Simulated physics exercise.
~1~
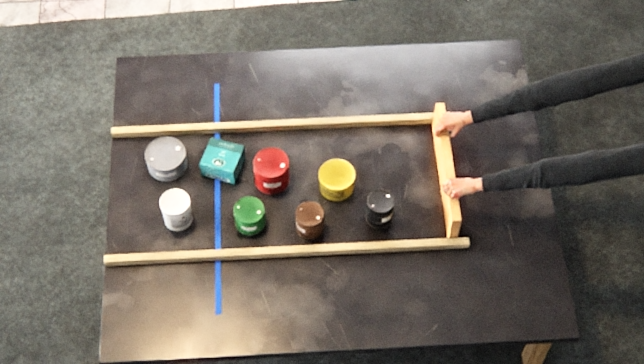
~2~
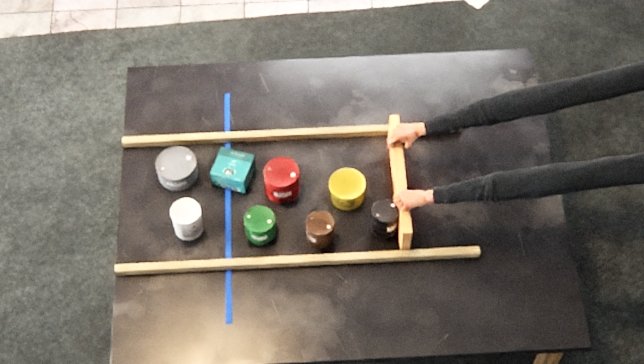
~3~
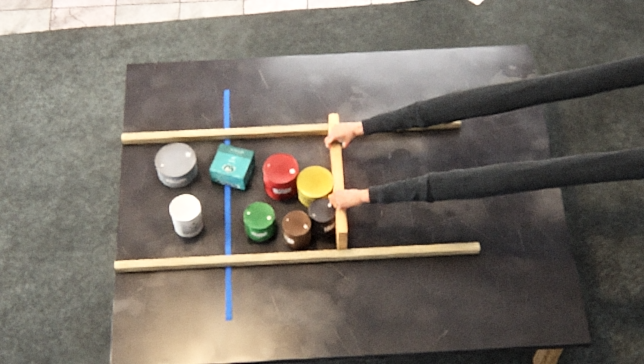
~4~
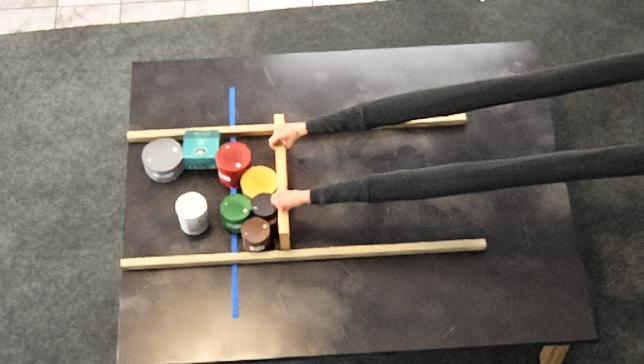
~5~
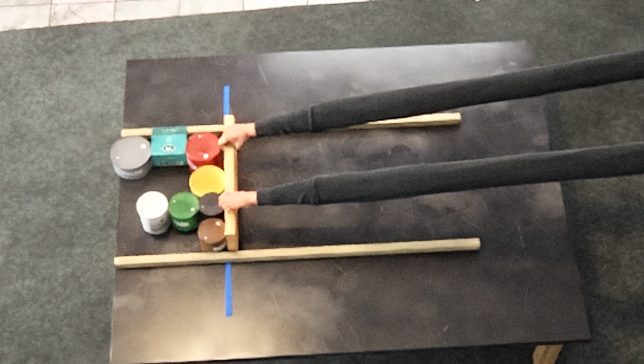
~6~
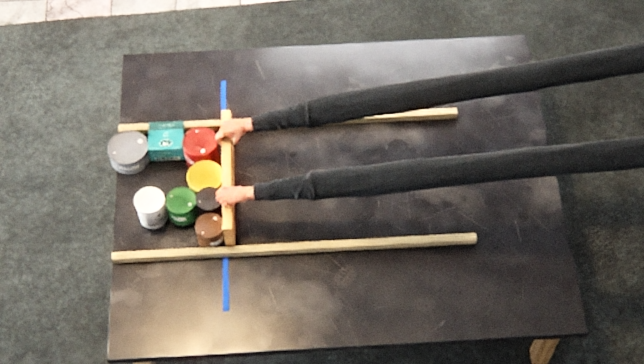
The clip shows two hands sliding an upright wooden plank leftward between two rails on a dark tabletop, gathering colourful canisters and a turquoise box into a cluster. The plank stops at the blue tape line, with all the items still on the table to its left.
